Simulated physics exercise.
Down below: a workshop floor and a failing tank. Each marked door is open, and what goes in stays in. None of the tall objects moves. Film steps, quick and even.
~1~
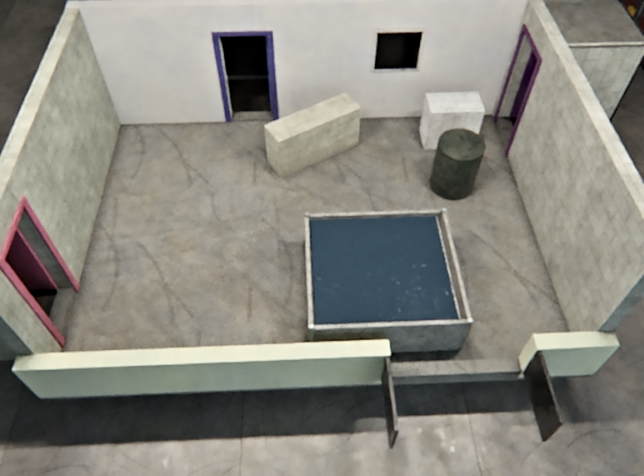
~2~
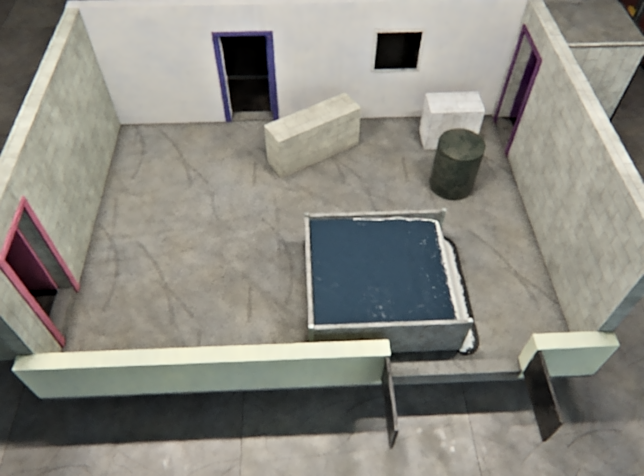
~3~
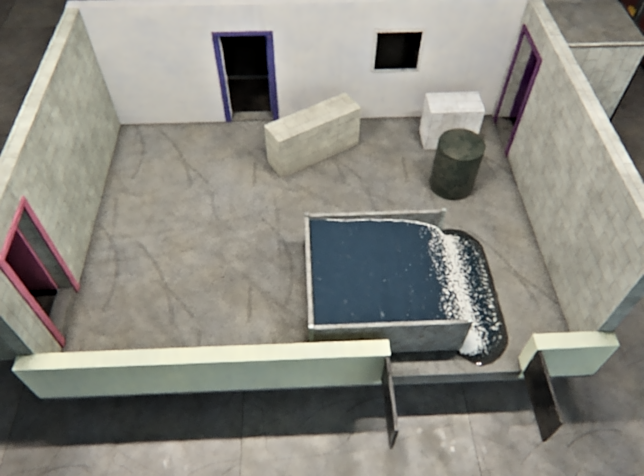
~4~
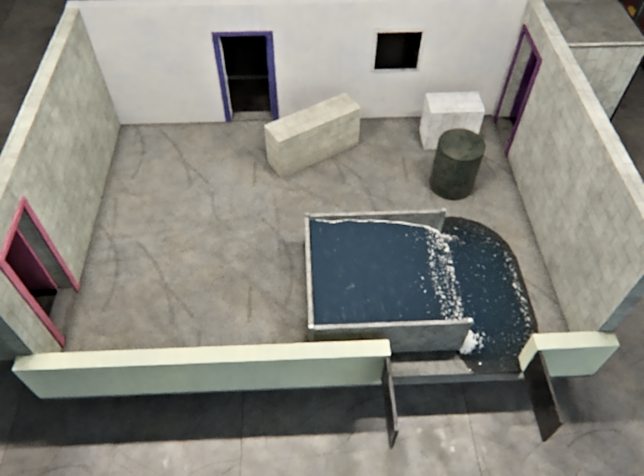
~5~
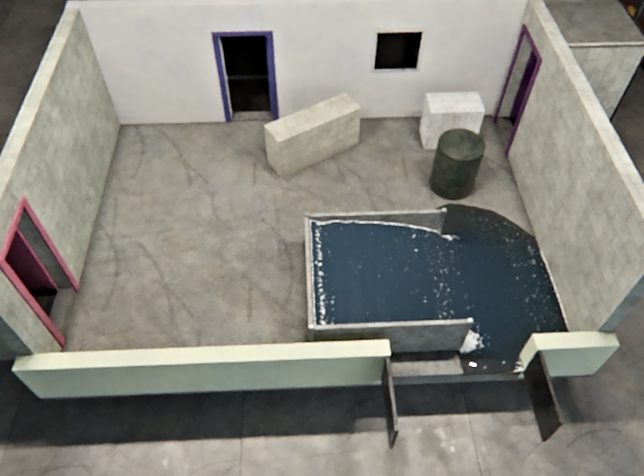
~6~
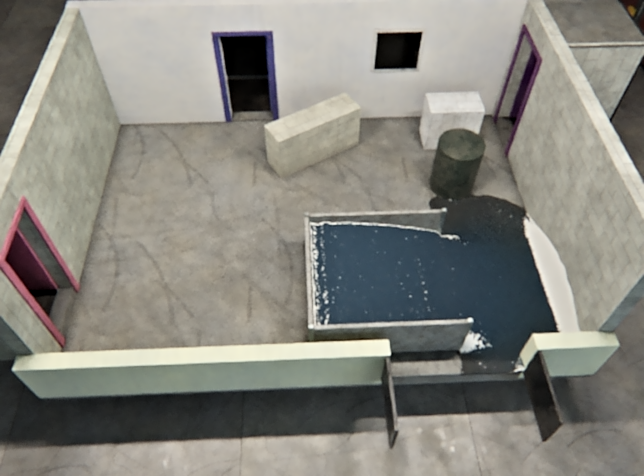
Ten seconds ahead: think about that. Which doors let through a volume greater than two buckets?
Result: The blue door keeps inside the limit; the purple door overshoots the limit; the pink door keeps inside the limit.
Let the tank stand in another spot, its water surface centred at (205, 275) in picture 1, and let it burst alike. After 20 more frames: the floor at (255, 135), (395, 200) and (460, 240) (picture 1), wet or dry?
First one stays unwetted, next one gets inundated, last one gets inundated.
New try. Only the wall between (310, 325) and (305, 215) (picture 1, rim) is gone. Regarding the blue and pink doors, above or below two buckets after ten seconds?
In short: The blue one ends up above, the pink one ends up above.
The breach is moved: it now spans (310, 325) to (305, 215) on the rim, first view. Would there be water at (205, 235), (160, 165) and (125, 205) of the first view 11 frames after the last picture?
Point by point: Soaked; soaked; soaked.
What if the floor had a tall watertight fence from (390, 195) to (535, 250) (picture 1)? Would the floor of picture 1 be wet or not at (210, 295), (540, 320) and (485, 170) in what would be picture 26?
The first spot is untouched, the second swamped, the third swamped.
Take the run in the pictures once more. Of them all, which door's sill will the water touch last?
That would be the pink-painted one.
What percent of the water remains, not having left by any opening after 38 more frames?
Roughly 78 out of every hundred parts.
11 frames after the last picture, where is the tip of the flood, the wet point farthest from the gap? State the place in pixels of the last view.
About at (489, 119).
A moment on, water covers 15 % of the floor; the blue door not reached, the purple door not reached, the pink door not reached.
Next, water covers 20 % of the floor; the blue door not reached, the purple door wet at the sill, nothing in, the pink door not reached.
Then, water covers 40 % of the floor; the blue door not reached, the purple door under two buckets in, the pink door not reached.
Later, water covers 75 % of the floor; the blue door wet at the sill, nothing in, the purple door over two buckets in, the pink door not reached.
In the end, water covers 95 % of the floor; the blue door wet at the sill, nothing in, the purple door over two buckets in, the pink door wet at the sill, nothing in.
